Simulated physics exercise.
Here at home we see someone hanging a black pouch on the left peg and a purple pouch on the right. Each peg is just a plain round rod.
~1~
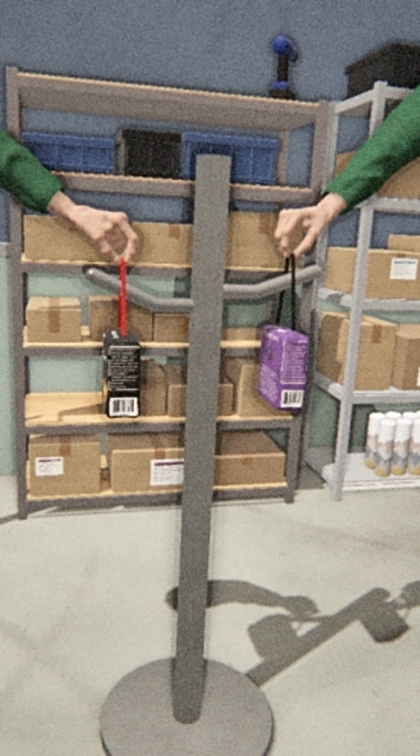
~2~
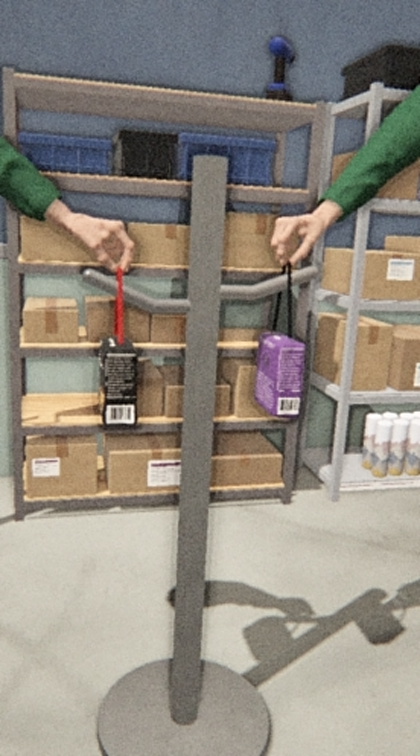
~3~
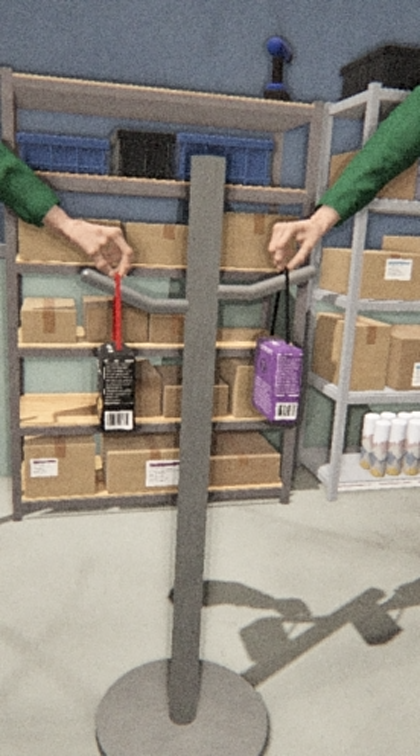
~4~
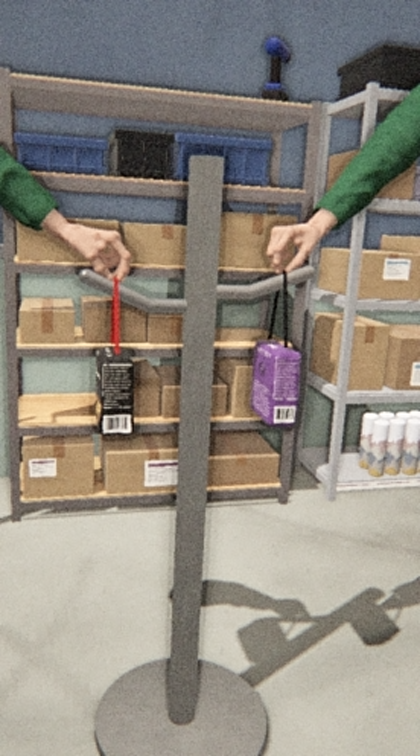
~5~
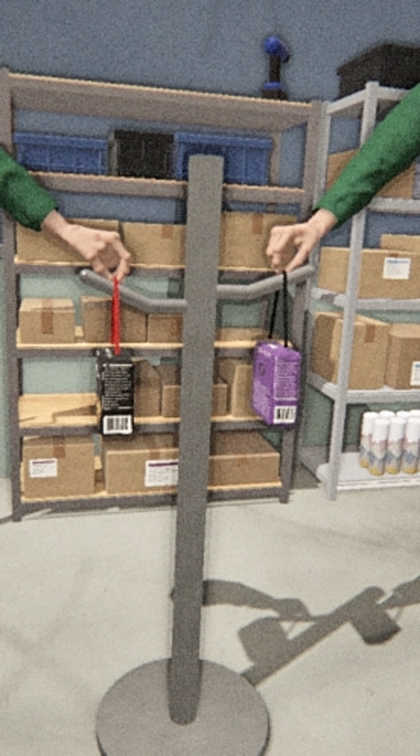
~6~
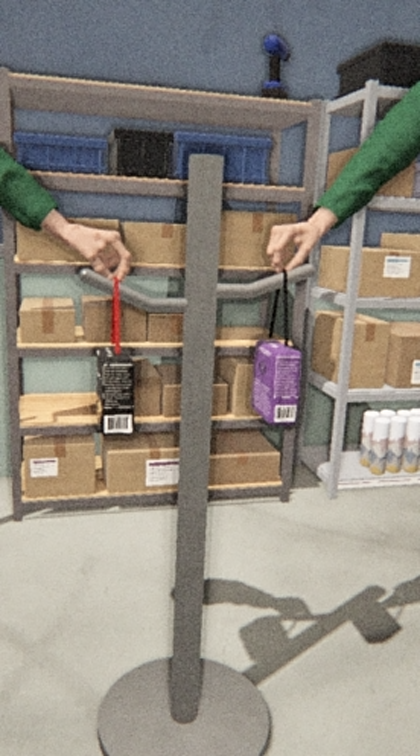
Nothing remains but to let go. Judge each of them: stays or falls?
Black pouch: Stays, purple pouch: Stays.
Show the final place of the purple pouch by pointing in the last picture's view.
At about (222, 395).
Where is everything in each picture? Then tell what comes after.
In the first frame, black pouch (121, 373); purple pouch (282, 367); left peg tip (93, 275); right peg tip (315, 272).
In the second frame, black pouch (117, 380); purple pouch (278, 374).
In the third frame, black pouch (115, 386); purple pouch (276, 379).
In the fourth frame, black pouch (114, 390); purple pouch (274, 382).
In the fifth frame, black pouch (114, 390); purple pouch (275, 382).
In the sixth frame, black pouch (115, 389); purple pouch (275, 381); left peg tip (86, 276), pointing up; right peg tip (309, 271), pointing up.
Then, 0.24 s past the final frame, black pouch on its peg near (116, 393); purple pouch on its peg near (269, 390).
Then, 0.56 s past the final frame, black pouch on its peg near (122, 394); purple pouch on its peg near (225, 395).
Then, 1.22 s past the final frame, black pouch on its peg near (118, 393); purple pouch on its peg near (263, 393).
When it is over, black pouch on its peg near (123, 394); purple pouch on its peg near (222, 395). The black pouch holds on and the purple pouch remains on its peg.
